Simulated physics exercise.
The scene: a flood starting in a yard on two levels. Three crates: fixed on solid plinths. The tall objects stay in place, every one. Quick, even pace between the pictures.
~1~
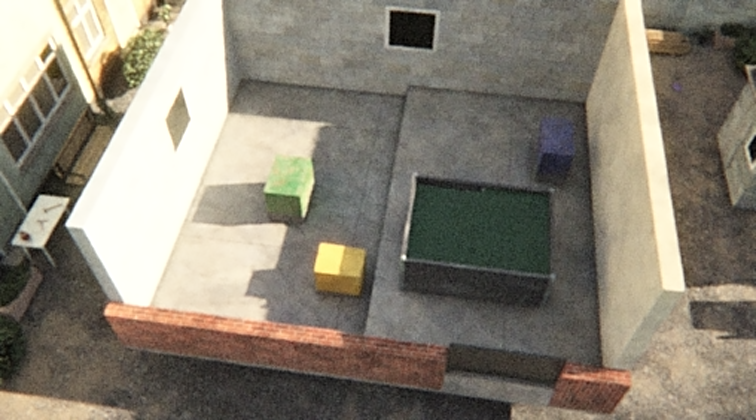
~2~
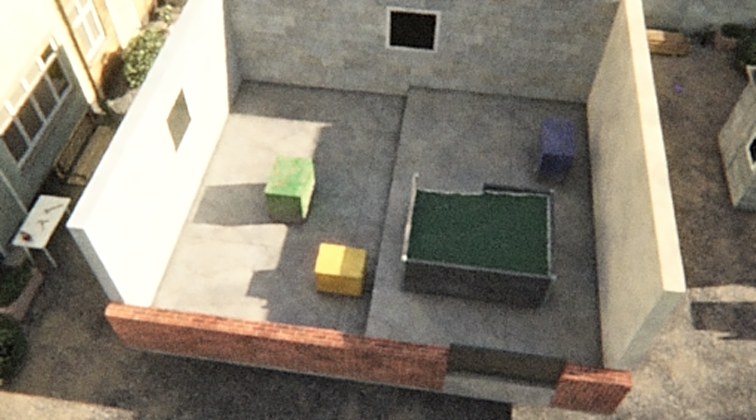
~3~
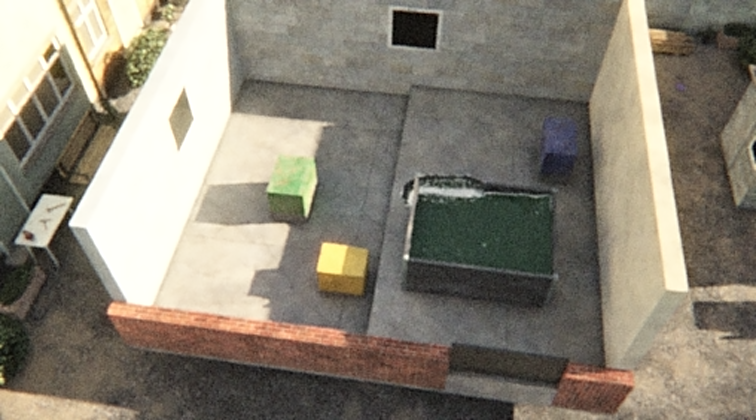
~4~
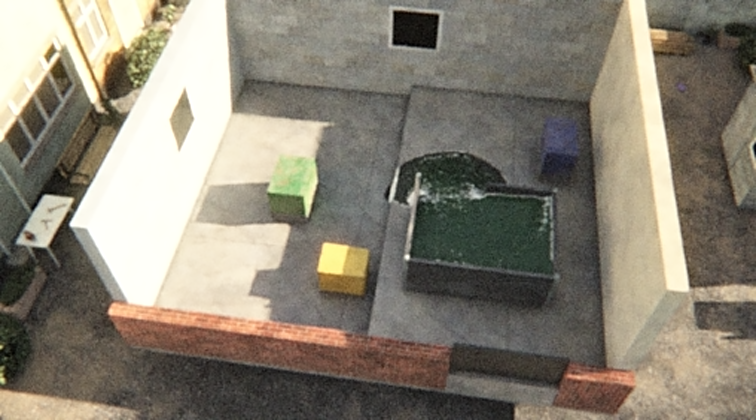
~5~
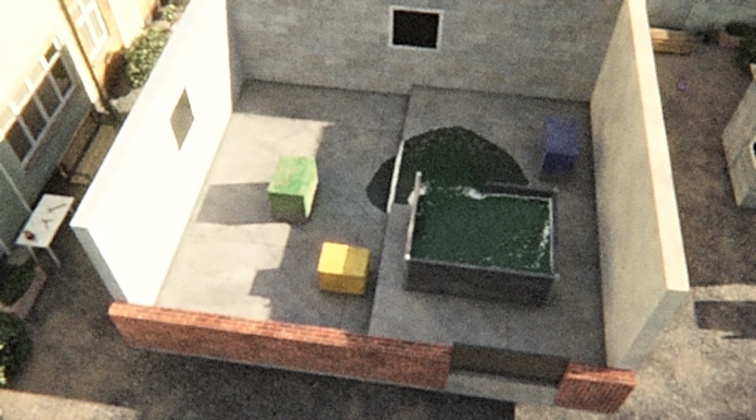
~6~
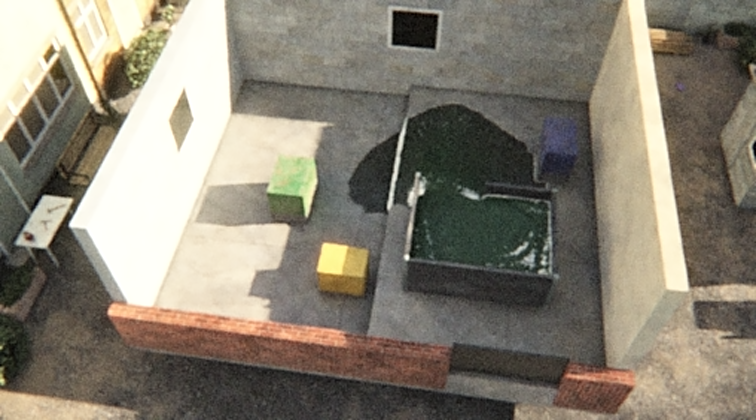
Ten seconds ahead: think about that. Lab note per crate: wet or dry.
Result - green crate: Dry; blue crate: Dry; yellow crate: Wet.
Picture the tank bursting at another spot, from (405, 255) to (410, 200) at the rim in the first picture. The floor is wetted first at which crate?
First in line is the one in yellow.
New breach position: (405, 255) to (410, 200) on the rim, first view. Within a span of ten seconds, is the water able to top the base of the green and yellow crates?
Note: Green crate is overtopped; yellow crate is overtopped.
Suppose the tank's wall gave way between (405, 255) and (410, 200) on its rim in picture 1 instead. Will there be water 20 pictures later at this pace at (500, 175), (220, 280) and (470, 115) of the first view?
In order: Spared, swamped, spared.
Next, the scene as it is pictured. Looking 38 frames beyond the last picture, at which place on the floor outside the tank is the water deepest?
I'd mark about pixel (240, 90).
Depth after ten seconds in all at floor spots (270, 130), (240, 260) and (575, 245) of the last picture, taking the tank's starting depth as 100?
Respectively near 12, 10 and 4 per cent.
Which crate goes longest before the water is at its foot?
Crate: The crate marked yellow.
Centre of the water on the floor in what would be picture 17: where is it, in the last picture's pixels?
Roughly (451, 183) in the last picture.
A moment on, water covers 30 % of the floor; the green crate water round its plinth, the blue crate water round its plinth, the yellow crate not reached.
Next, water covers 40 % of the floor; the green crate water round its plinth, the blue crate water round its plinth, the yellow crate not reached.
Then, water covers 50 % of the floor; the green crate water round its plinth, the blue crate water round its plinth, the yellow crate not reached.
Later, water covers 80 % of the floor; the green crate water round its plinth, the blue crate water round its plinth, the yellow crate water round its plinth.
In the end, water covers 100 % of the floor; the green crate stayed above the water, the blue crate stayed above the water, the yellow crate was topped.
